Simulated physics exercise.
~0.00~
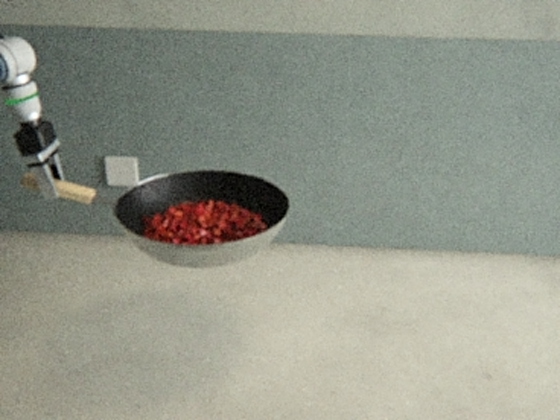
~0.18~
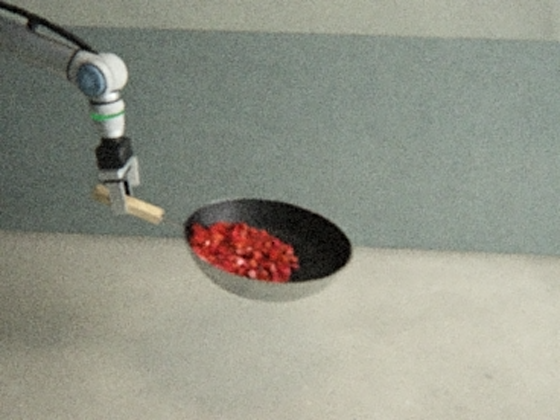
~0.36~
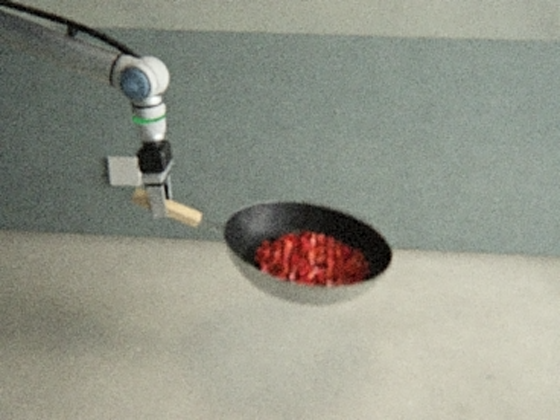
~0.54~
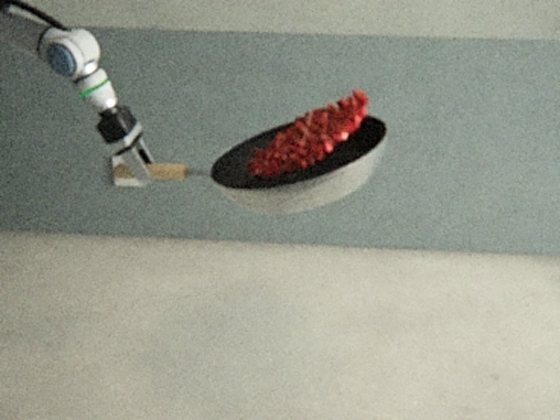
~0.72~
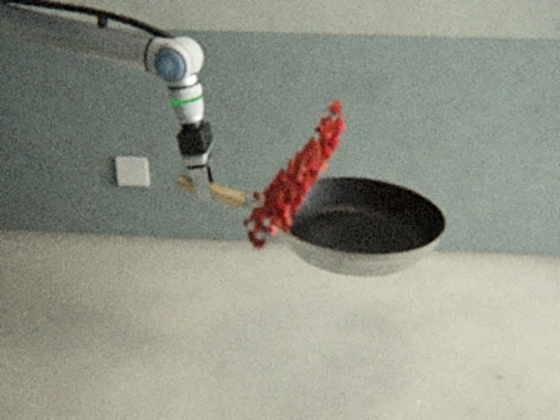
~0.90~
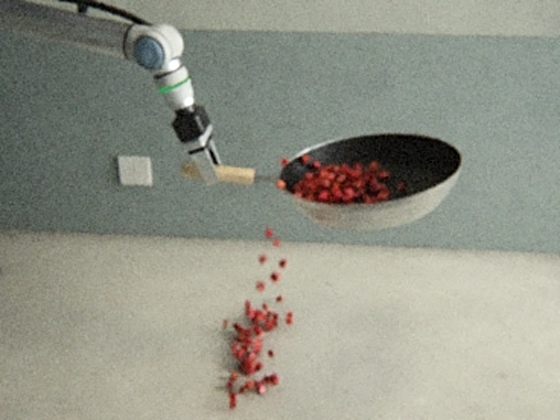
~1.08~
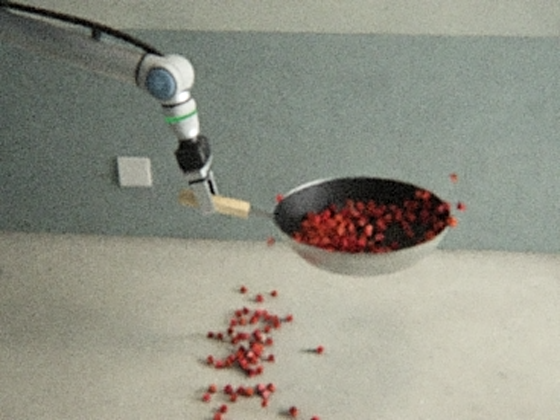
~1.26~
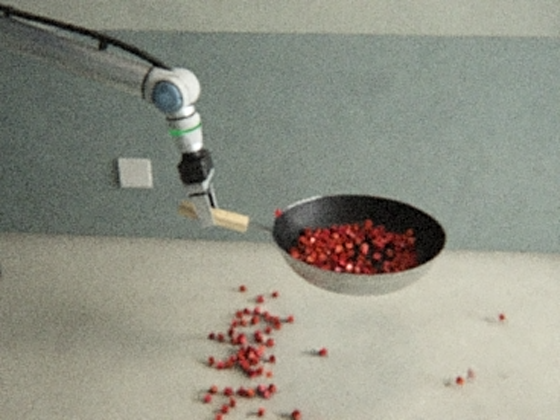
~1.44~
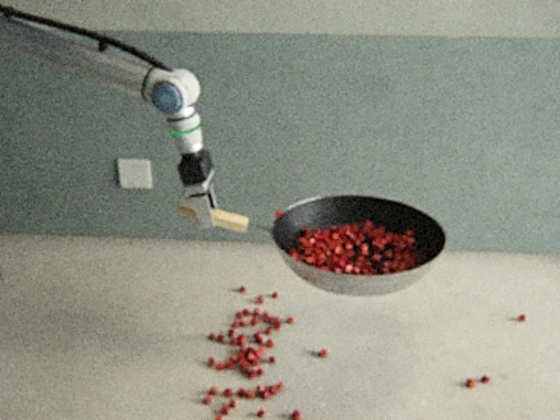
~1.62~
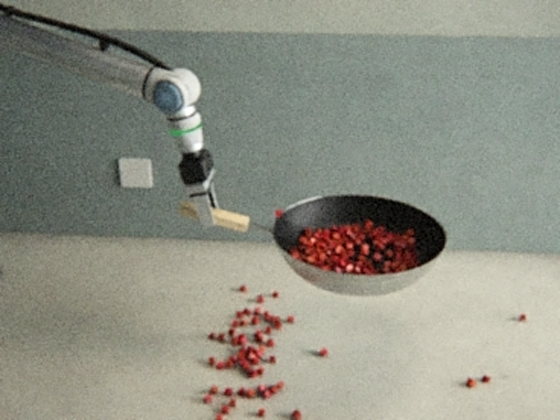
Robot arm tossing red vegetable pieces in a frying pan, spilling some onto the surface below, then holding the pan still.
